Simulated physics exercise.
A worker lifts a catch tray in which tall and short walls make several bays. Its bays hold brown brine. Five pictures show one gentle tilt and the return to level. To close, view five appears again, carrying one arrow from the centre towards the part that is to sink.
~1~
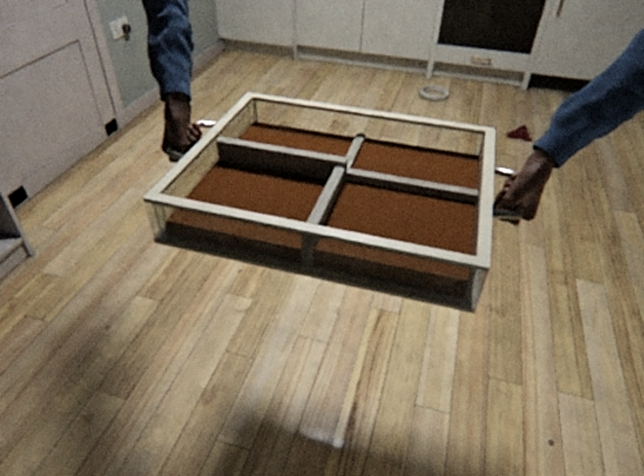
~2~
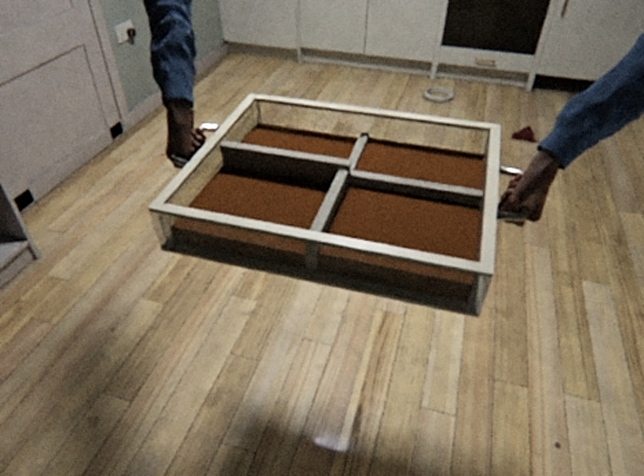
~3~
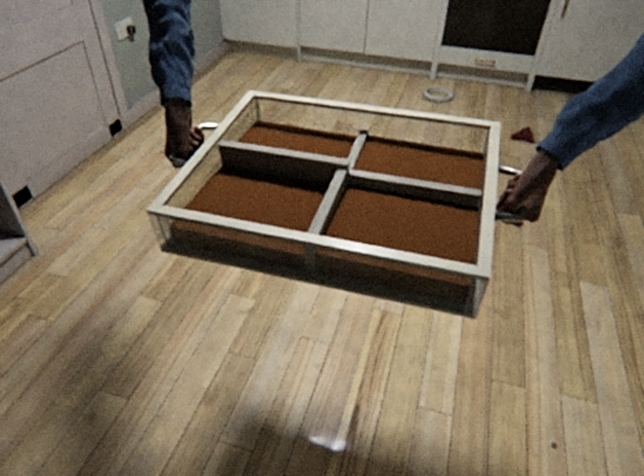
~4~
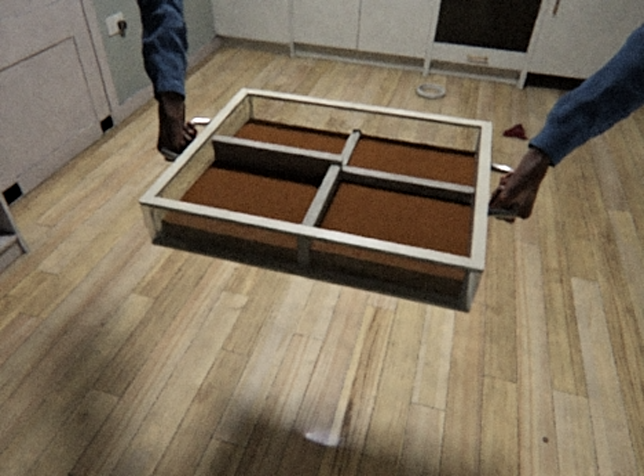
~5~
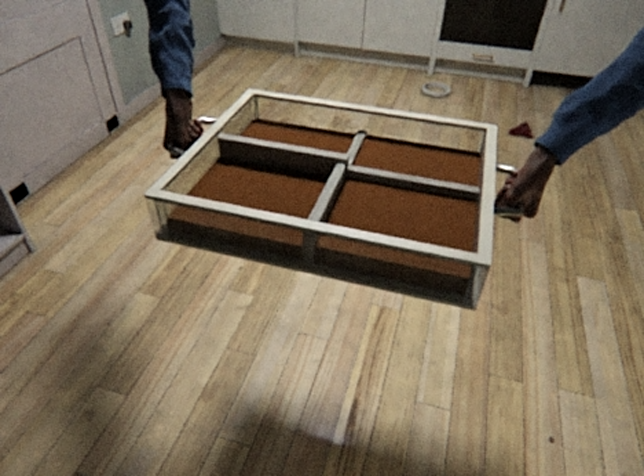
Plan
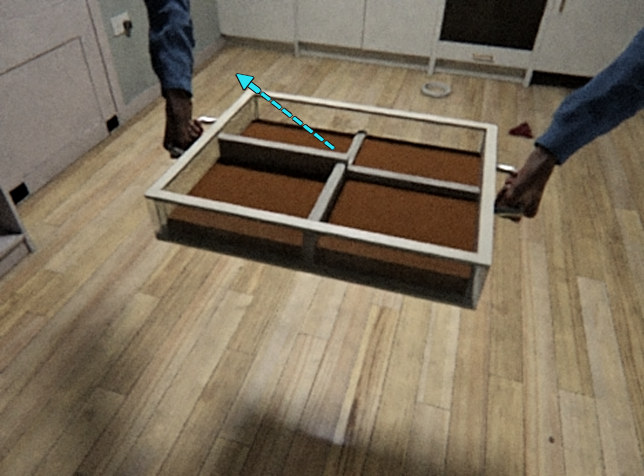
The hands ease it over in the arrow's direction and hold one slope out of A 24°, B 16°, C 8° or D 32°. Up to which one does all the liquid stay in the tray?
Go for C.
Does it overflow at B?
Yes.
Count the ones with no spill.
One of the four.
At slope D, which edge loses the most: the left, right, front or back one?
The left rim.
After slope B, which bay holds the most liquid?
The back left bay.
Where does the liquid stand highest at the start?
The front right bay.
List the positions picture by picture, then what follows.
In the first frame, the tray is level; deepest in the front right bay, at (397, 222), shallowest in the back left.
In the second frame, tipped about 2° down to the front; no wall is crossed.
In the third frame, tipped about 4° down to the front; no wall is crossed.
In the fourth frame, tipped about 2° down to the front; no wall is crossed.
In the fifth frame, the tray is level; deepest in the front right bay, at (398, 220), shallowest in the back left.
The arrow ends at (241, 77).
If A is chosen, about 49 % goes over the rim.
If B is chosen, about 11 % goes over the rim.
If C is chosen, nothing spills; the front right bay holds the most.
If D is chosen, about 74 % goes over the rim.
